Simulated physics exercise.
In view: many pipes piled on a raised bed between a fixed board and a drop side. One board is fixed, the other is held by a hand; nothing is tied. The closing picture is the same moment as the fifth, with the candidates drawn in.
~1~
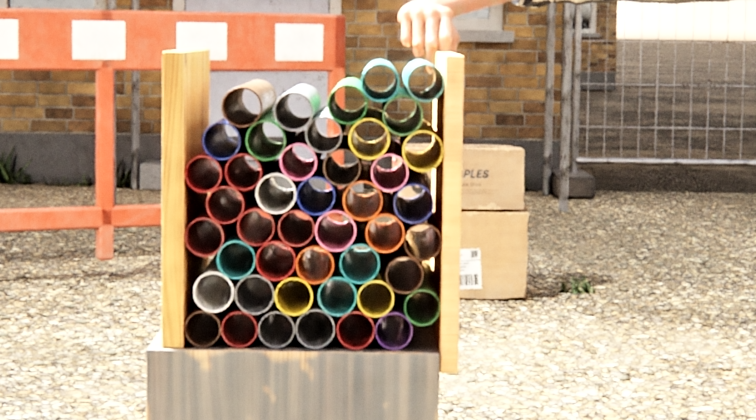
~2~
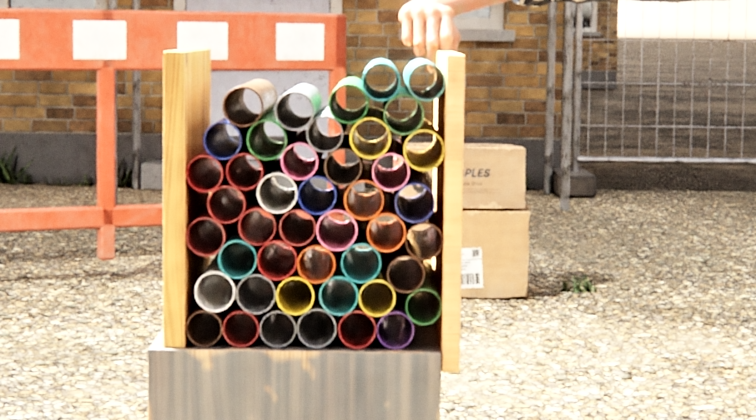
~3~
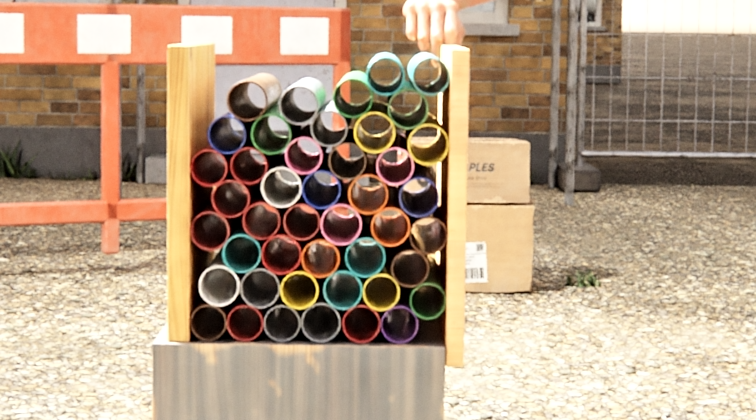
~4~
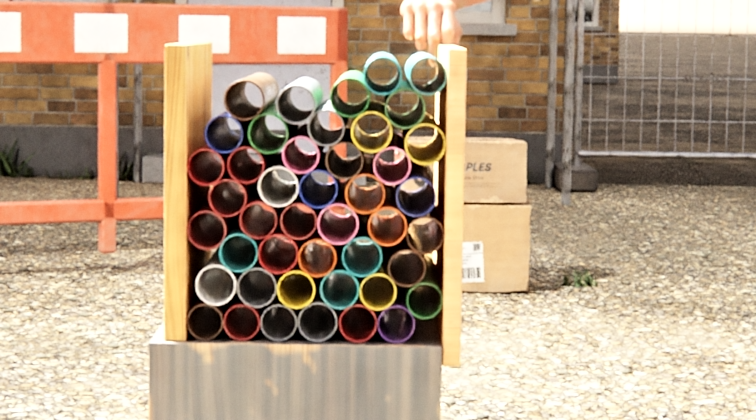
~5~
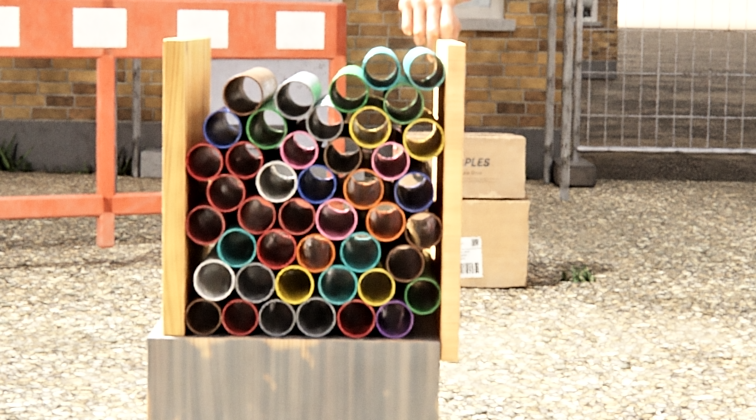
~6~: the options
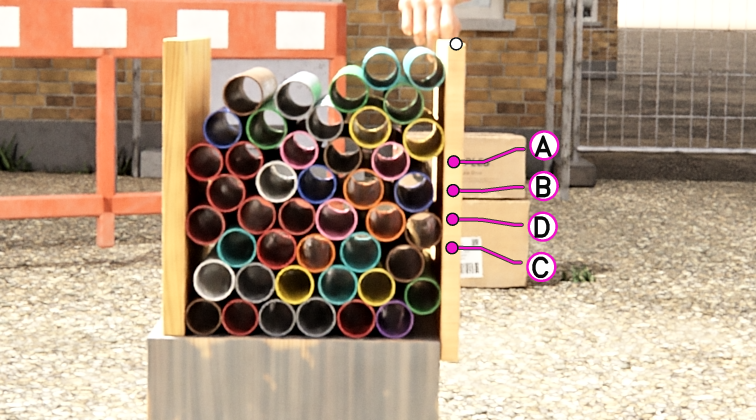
In this clip, a stack of short, colourful pipes sits between two upright wooden boards on a block, while a hand stays at the top of the right board; the pipes show no clear movement, only slight shifts of the whole view.
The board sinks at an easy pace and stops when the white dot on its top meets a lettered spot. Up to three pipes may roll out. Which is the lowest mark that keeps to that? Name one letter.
The lowest mark that will do is A.
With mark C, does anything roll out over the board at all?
Yes, at C.
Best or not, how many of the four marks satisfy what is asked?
The number is one.
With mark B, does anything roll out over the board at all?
At B: Yes.
On the marked copy, A at (454, 162); B at (453, 190); C at (452, 248); D at (453, 220); the white dot at (456, 44).
Following A. Soon after the start, top of the board (445, 98).
Later, top of the board (444, 160).
In the end, top of the board (444, 161), one out over the board.
As for the rest, B four out over the board; C more than three out over the board; D more than three out over the board.
